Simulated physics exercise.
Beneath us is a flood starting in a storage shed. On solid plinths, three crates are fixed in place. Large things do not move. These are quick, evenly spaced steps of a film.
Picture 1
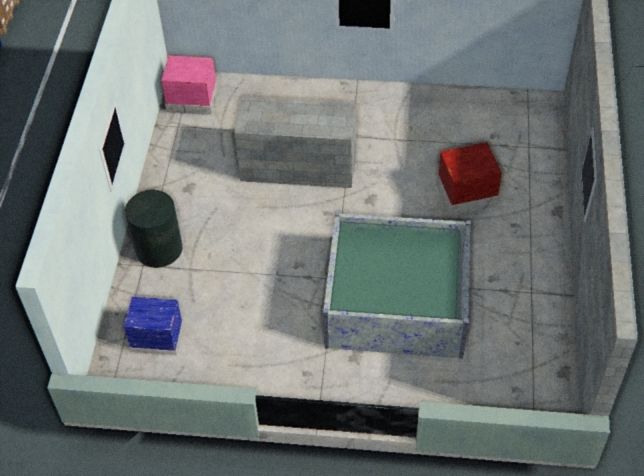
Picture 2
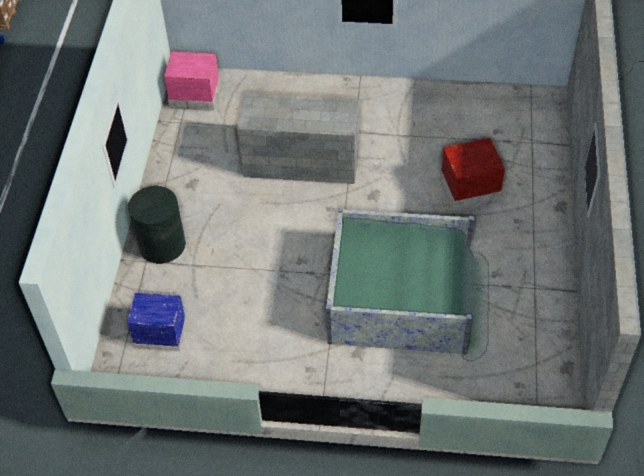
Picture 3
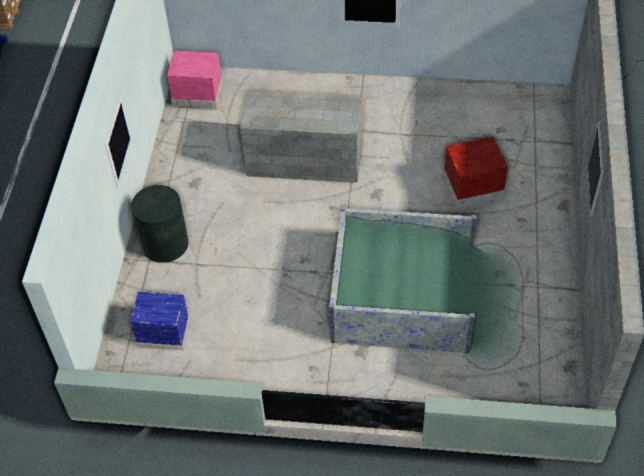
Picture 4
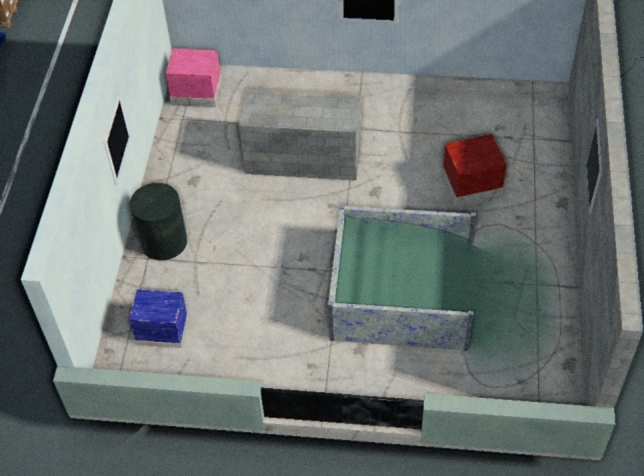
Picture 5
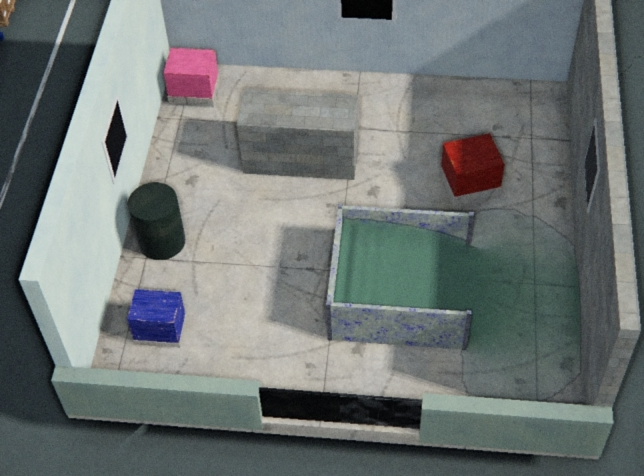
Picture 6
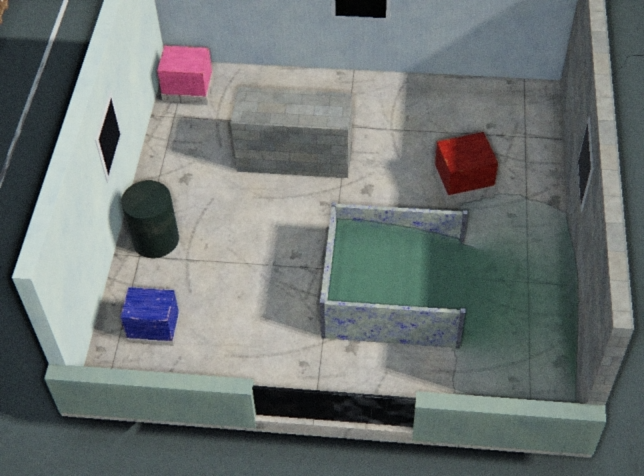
To begin with, a square tank of green water stands whole in a roofless walled room with pink, red and blue boxes, a dark cylinder and a grey block. Its right side opens and water pours out, then spreads across the floor toward the right wall and the front, while the boxes stay put.
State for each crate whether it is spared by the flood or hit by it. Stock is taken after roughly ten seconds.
The red crate will be spared. The pink crate will be spared. The blue crate will be hit by the water.
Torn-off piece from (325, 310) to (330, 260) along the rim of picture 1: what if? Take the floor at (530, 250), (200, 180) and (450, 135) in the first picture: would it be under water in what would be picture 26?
One after the other: Clear, under water, no water.
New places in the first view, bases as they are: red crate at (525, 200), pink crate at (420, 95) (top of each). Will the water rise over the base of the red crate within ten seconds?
As for the red crate, it is dampened.
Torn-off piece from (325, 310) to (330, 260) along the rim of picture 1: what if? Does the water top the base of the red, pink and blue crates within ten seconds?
The red crate stays untouched; the pink crate gets drenched; the blue crate gets drenched.
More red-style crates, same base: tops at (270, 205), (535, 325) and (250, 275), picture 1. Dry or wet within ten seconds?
Taken as listed, number one never gets reached, number two does get flooded and number three never gets reached.
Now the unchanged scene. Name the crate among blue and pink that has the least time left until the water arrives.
Answer: That's the crate marked blue.
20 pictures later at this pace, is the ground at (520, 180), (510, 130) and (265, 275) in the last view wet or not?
Taking the three spots one by one, I'd call them drenched, drenched and clear.
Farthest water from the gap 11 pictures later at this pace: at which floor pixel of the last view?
Roughly at (560, 87).
A moment on, water covers 20 % of the floor; the red crate water round its plinth, the pink crate not reached, the blue crate not reached.
Next, water covers 30 % of the floor; the red crate water round its plinth, the pink crate not reached, the blue crate not reached.
Then, water covers 50 % of the floor; the red crate water round its plinth, the pink crate not reached, the blue crate water round its plinth.
Later, water covers 90 % of the floor; the red crate water round its plinth, the pink crate water round its plinth, the blue crate water round its plinth.
In the end, water covers 100 % of the floor; the red crate stayed above the water, the pink crate stayed above the water, the blue crate was topped.
